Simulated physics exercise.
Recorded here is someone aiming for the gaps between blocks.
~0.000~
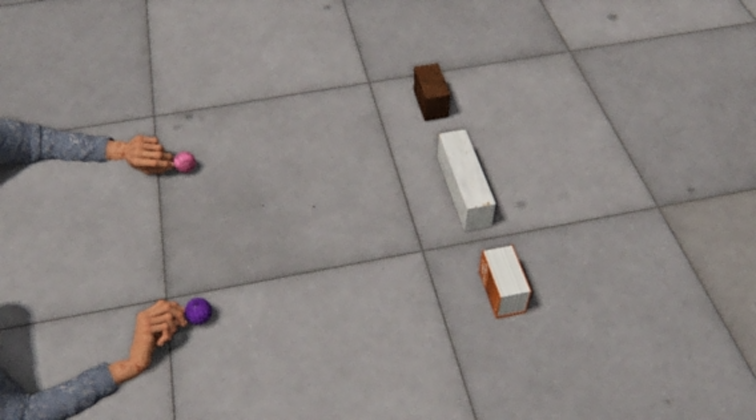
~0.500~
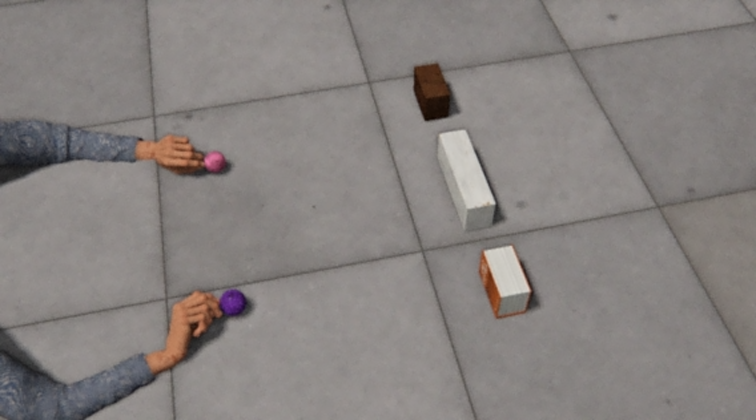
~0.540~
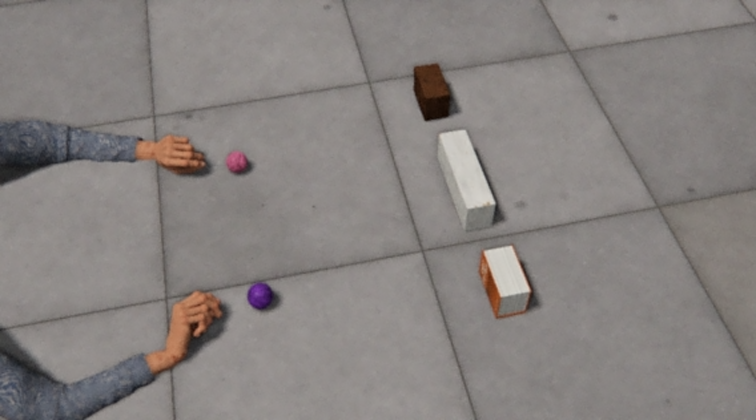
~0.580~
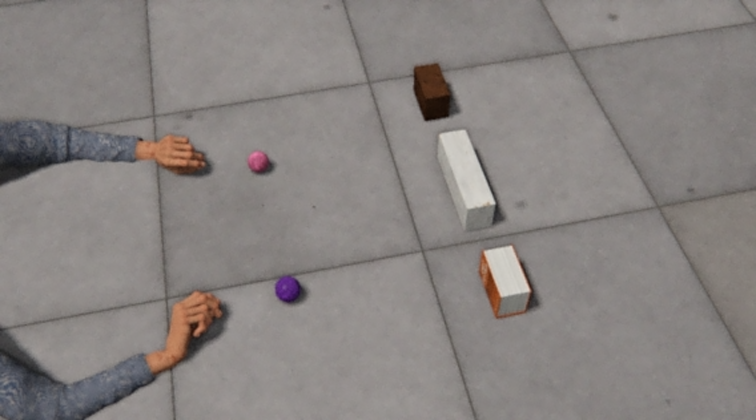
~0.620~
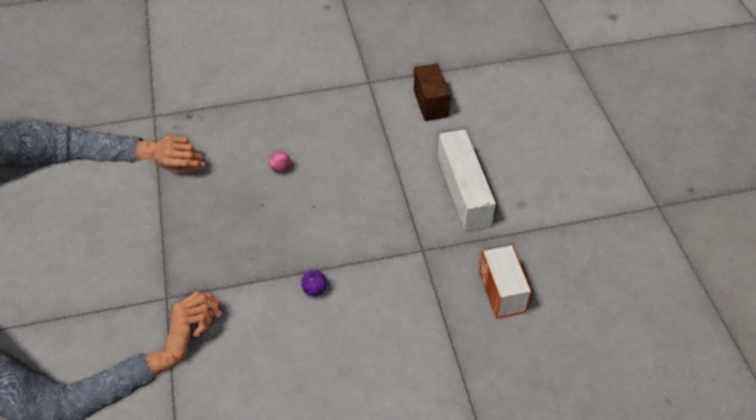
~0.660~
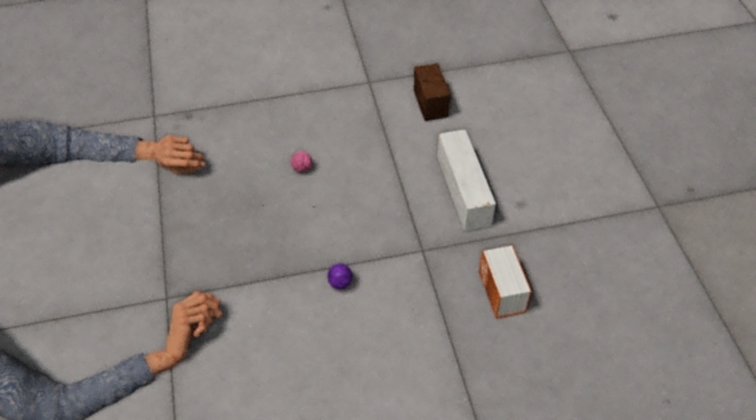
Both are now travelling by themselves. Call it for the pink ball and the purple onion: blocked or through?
Pink ball - blocked; purple onion - through.
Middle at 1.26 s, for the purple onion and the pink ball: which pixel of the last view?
The first sits near (696, 190) and the second near (397, 193).
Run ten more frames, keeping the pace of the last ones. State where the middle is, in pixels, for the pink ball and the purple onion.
They'll be at (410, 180) and (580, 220) respectively.
After 1.26 s, pink ball coming back near (397, 193); purple onion heading on near (696, 190).
By the end (2.3 s), the pink ball bounces off; the purple onion rolls through.
